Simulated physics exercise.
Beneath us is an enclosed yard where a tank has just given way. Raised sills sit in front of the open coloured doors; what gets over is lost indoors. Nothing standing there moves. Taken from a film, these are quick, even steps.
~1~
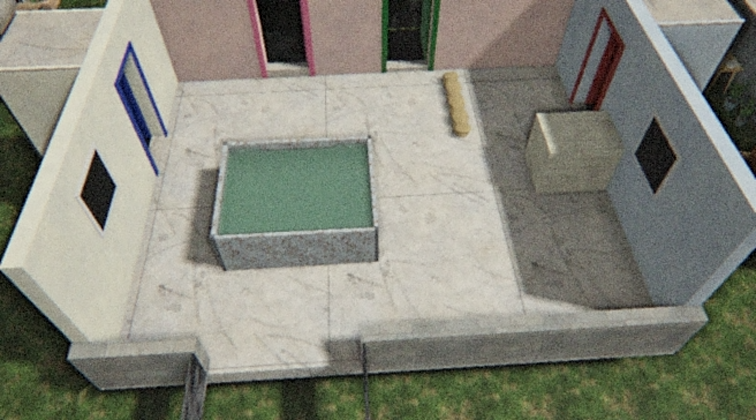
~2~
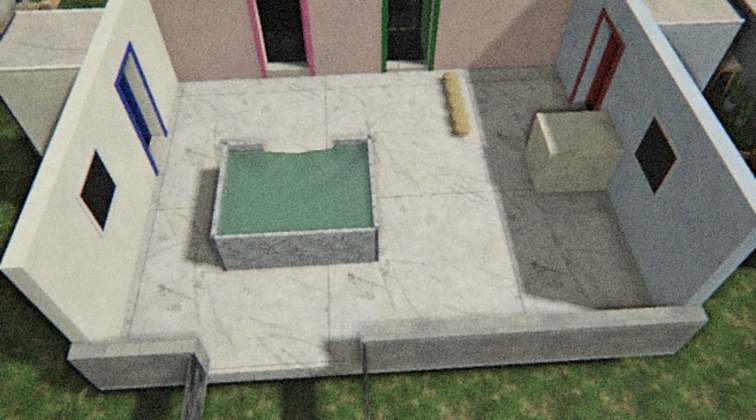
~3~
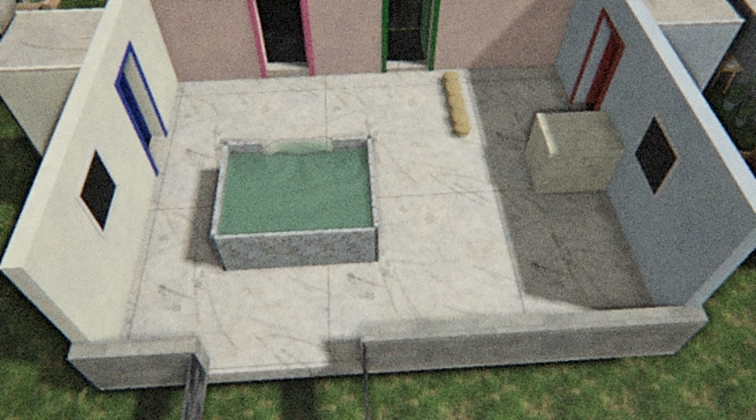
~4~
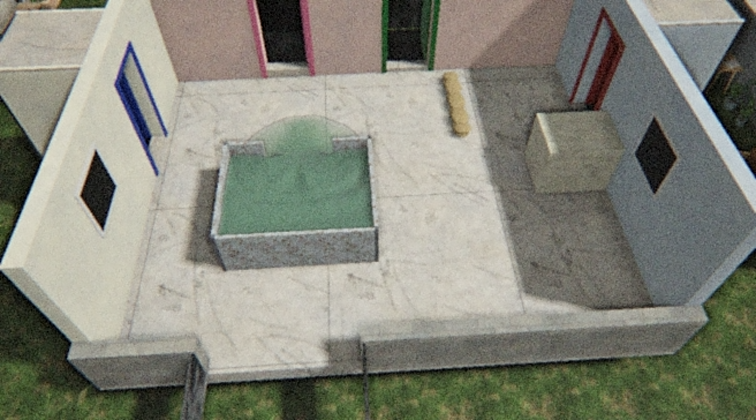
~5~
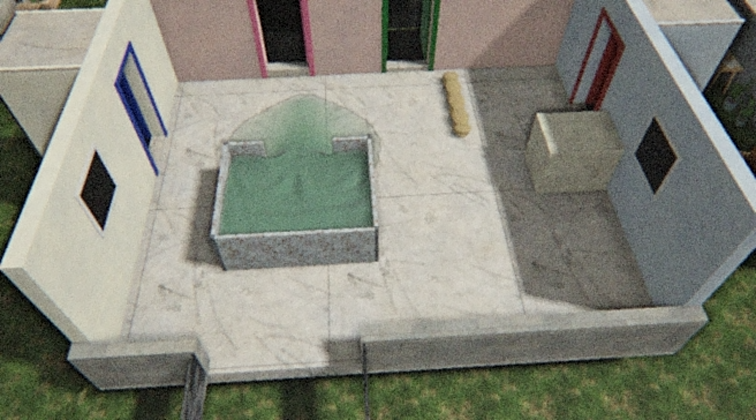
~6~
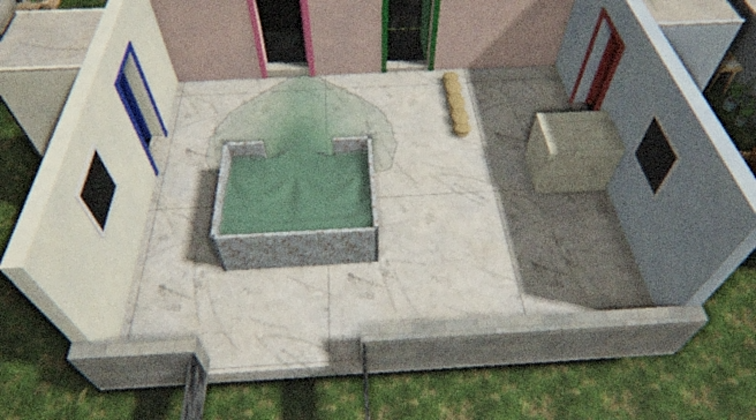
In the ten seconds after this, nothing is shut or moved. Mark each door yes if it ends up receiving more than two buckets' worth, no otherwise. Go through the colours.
Green door - yes, blue door - yes, red door - no, pink door - yes.
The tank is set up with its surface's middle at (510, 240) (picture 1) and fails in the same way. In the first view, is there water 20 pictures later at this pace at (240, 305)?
Spot check: Left dry.
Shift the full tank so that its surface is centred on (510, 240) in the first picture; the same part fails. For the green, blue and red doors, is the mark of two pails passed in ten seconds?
Lab note - green door crosses the line, blue door crosses the line, red door crosses the line.
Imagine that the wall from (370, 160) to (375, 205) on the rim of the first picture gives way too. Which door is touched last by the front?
Answer - the blue door.
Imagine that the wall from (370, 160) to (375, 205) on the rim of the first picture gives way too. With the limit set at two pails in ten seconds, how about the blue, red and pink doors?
In order: First the blue one misses the mark, then the red one beats the mark, then the pink one misses the mark.
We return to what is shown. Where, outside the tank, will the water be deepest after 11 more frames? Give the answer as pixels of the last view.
It will be deepest around (178, 87).
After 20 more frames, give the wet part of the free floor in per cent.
I make it 45 per cent.
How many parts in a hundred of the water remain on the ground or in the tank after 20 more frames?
Roughly 94 %.
A moment on, water covers 25 % of the floor; the green door wet at the sill, nothing in, the blue door not reached, the red door not reached, the pink door over two buckets in.
Next, water covers 30 % of the floor; the green door under two buckets in, the blue door wet at the sill, nothing in, the red door not reached, the pink door far over two buckets in.
Then, water covers 45 % of the floor; the green door over two buckets in, the blue door under two buckets in, the red door wet at the sill, nothing in, the pink door far over two buckets in.
Later, water covers 75 % of the floor; the green door over two buckets in, the blue door over two buckets in, the red door wet at the sill, nothing in, the pink door far over two buckets in.
In the end, water covers 90 % of the floor; the green door over two buckets in, the blue door over two buckets in, the red door wet at the sill, nothing in, the pink door far over two buckets in.
